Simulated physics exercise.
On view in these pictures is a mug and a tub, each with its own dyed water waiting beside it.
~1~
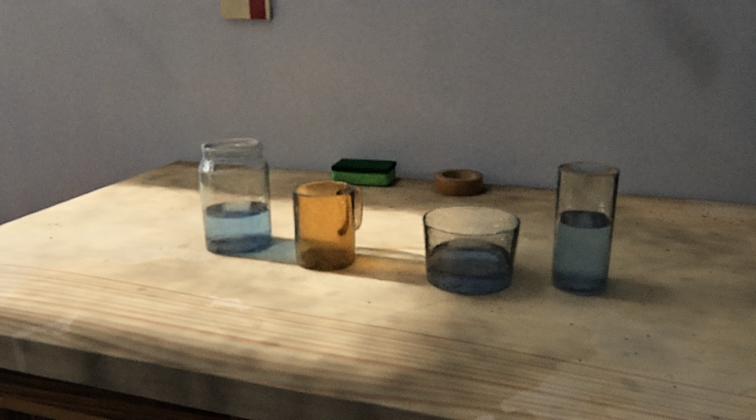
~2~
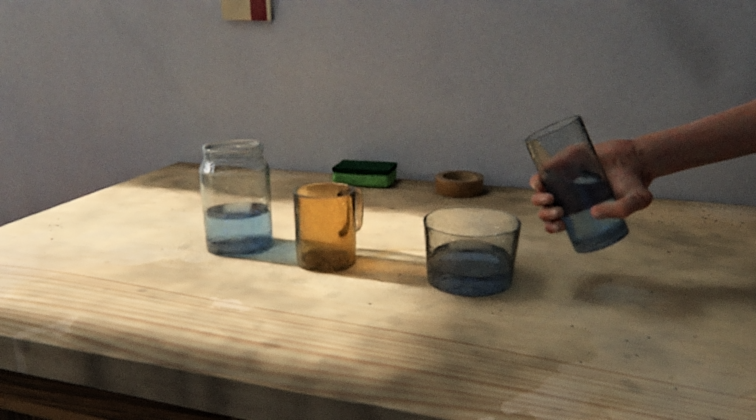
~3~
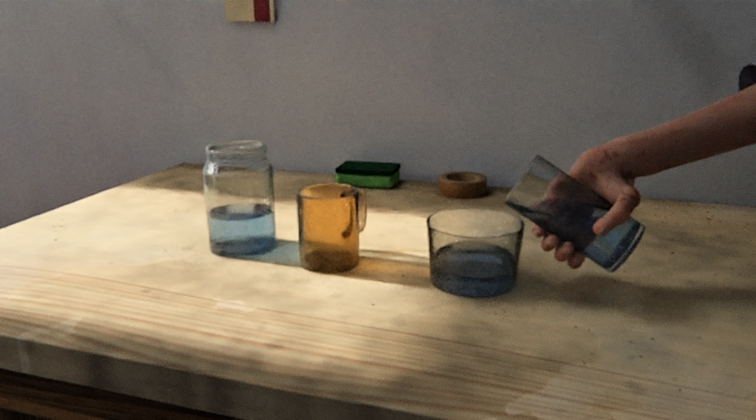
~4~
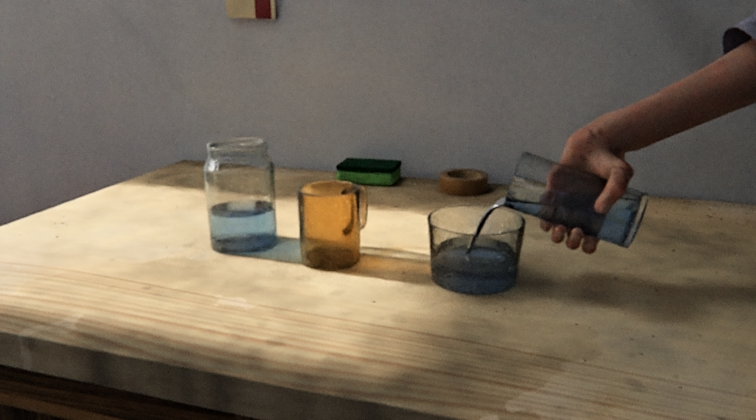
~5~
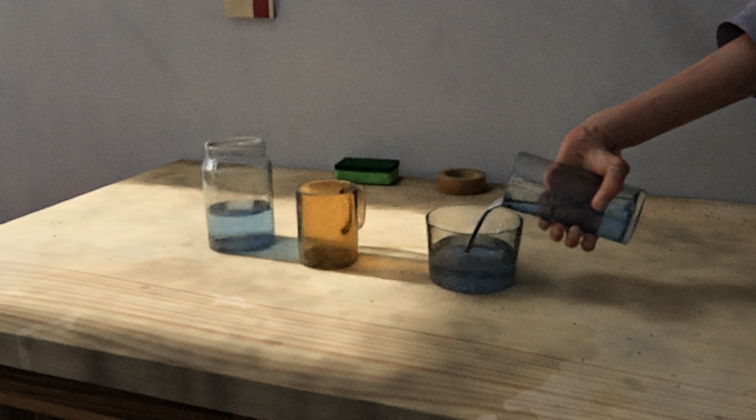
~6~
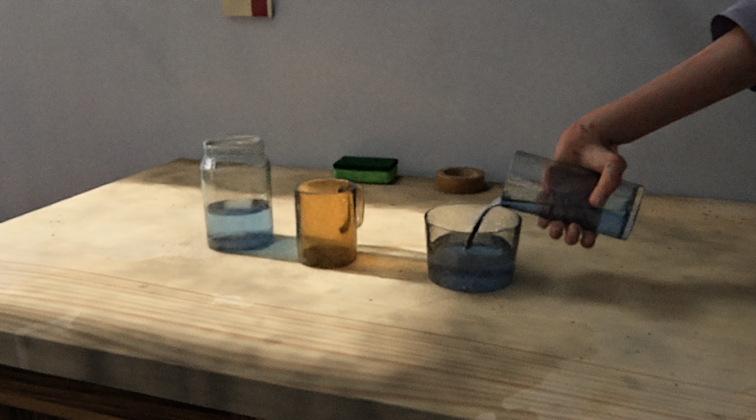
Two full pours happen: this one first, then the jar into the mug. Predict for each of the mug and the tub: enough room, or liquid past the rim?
Prediction - the mug has enough room; the tub has enough room.
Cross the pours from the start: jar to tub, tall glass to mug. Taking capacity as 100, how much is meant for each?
Respectively 70 and 60 percent.
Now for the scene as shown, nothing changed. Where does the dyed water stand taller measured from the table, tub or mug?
The higher one is the mug on the left.
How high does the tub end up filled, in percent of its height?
Roughly 60 per cent of the height.
Shortly, the tub is about half full.
Then, the tub is about two thirds full.
At the finish, the mug is about three quarters full; the tub is about two thirds full.
